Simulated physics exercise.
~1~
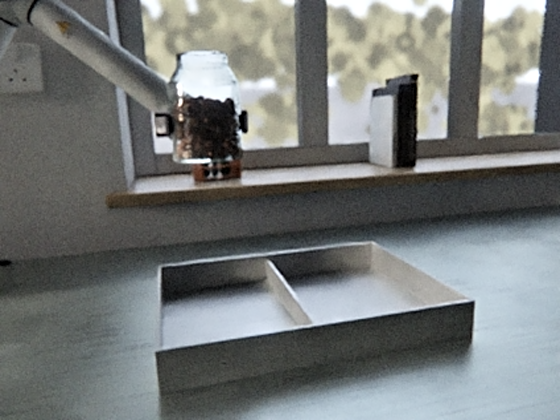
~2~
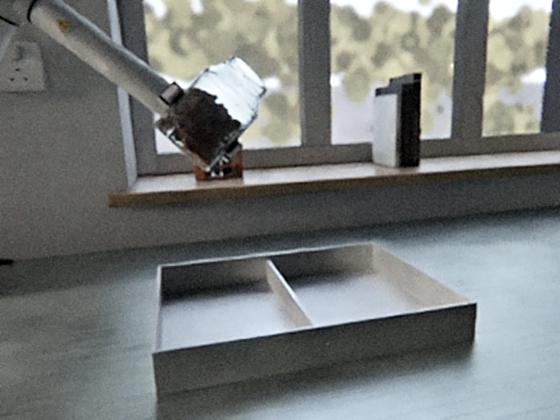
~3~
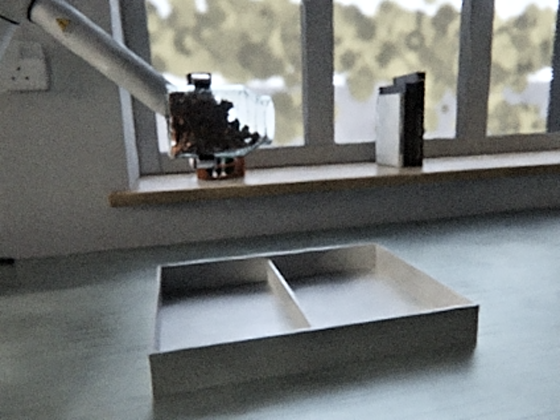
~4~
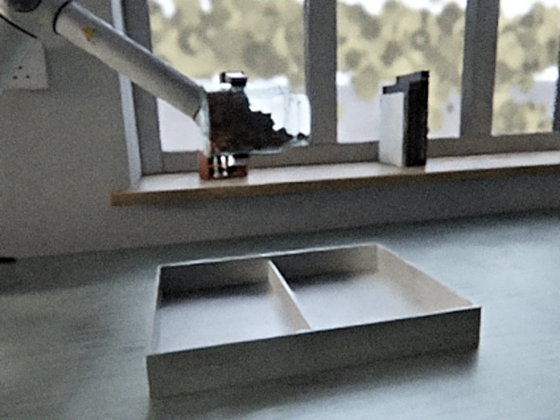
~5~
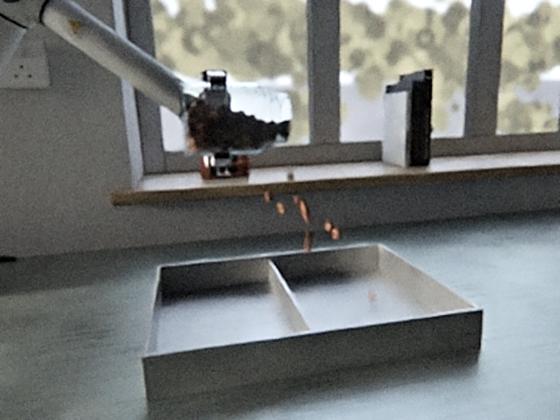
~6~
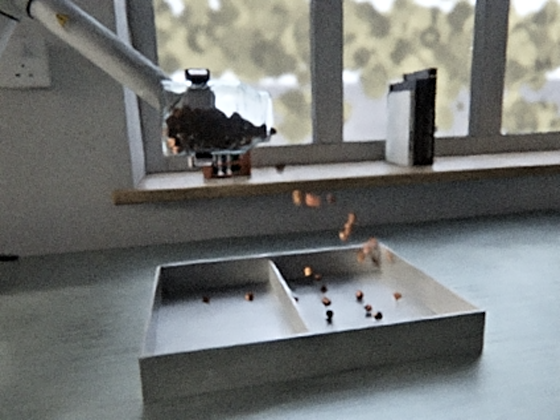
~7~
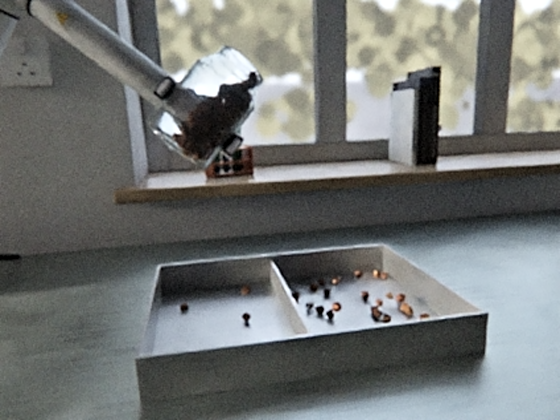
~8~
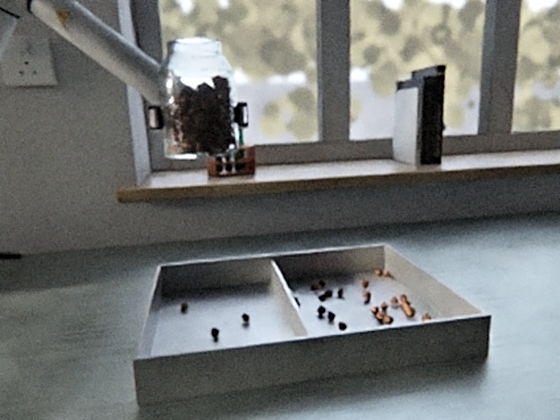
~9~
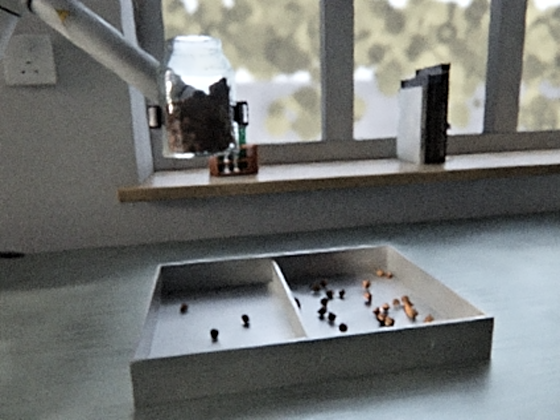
The video shows a robotic arm tipping a clear jar of small brown pellets onto its side above a divided tray on a table, spilling some into both compartments, mostly the right one, before turning the jar upright again with most of the pellets still inside.
